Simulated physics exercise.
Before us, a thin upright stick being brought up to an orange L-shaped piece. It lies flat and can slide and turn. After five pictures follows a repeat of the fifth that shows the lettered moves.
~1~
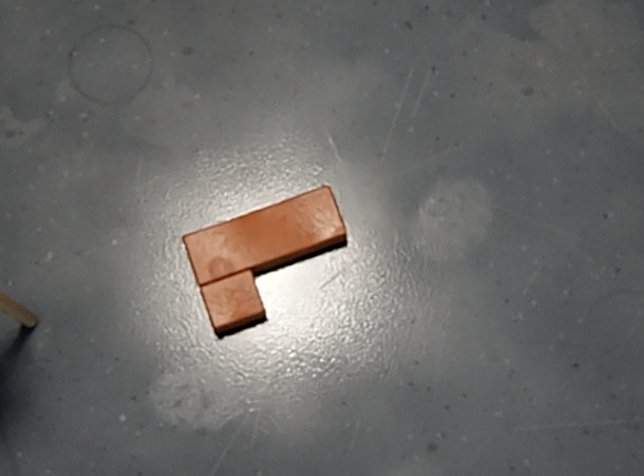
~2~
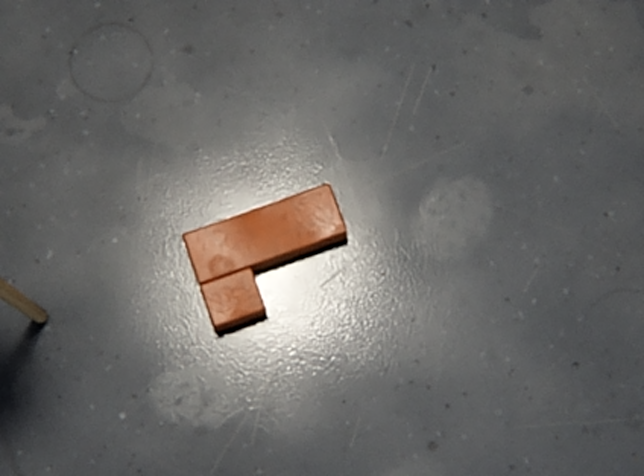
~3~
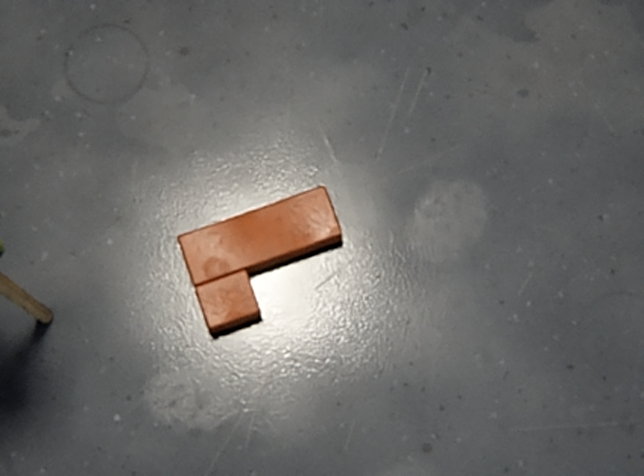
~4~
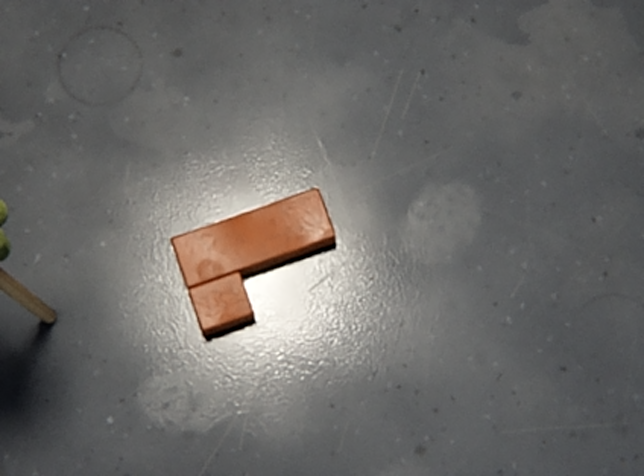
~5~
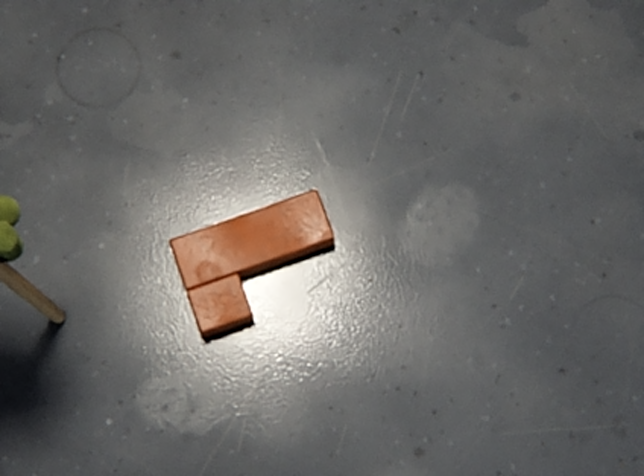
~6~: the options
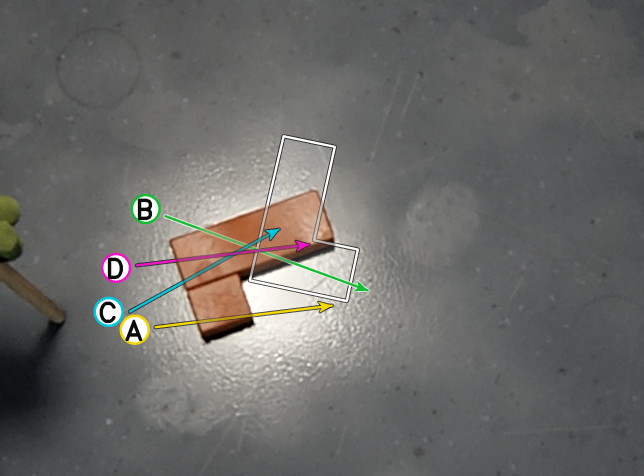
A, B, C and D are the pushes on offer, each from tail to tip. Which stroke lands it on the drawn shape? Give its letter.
It ends in the outline with A.
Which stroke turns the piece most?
Stroke A.
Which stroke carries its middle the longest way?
Stroke D.
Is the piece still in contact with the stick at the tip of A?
At the end, yes.
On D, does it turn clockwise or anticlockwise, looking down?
It turns clockwise.
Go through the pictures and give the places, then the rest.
Orange L-shaped piece (265, 234), in the first frame.
Orange L-shaped piece (265, 232), in the second frame.
Orange L-shaped piece (260, 234), in the third frame.
Orange L-shaped piece (253, 236), in the fourth frame.
Orange L-shaped piece (252, 238), in the fifth frame.
On the marked copy, A from (156, 327) to (332, 306); B from (165, 216) to (368, 290); C from (130, 312) to (279, 229); D from (137, 265) to (309, 245).
Taking A. A third of the way, foot of the stick (220, 319), piece (266, 226).
Two thirds of the way, foot of the stick (284, 312), piece (285, 209).
When it is over, foot of the stick (332, 306), piece (293, 205); it fills the outline.
As for the rest, B leaves the piece out of the outline, at (313, 309); C leaves the piece out of the outline, at (362, 200); D leaves the piece out of the outline, at (395, 246).
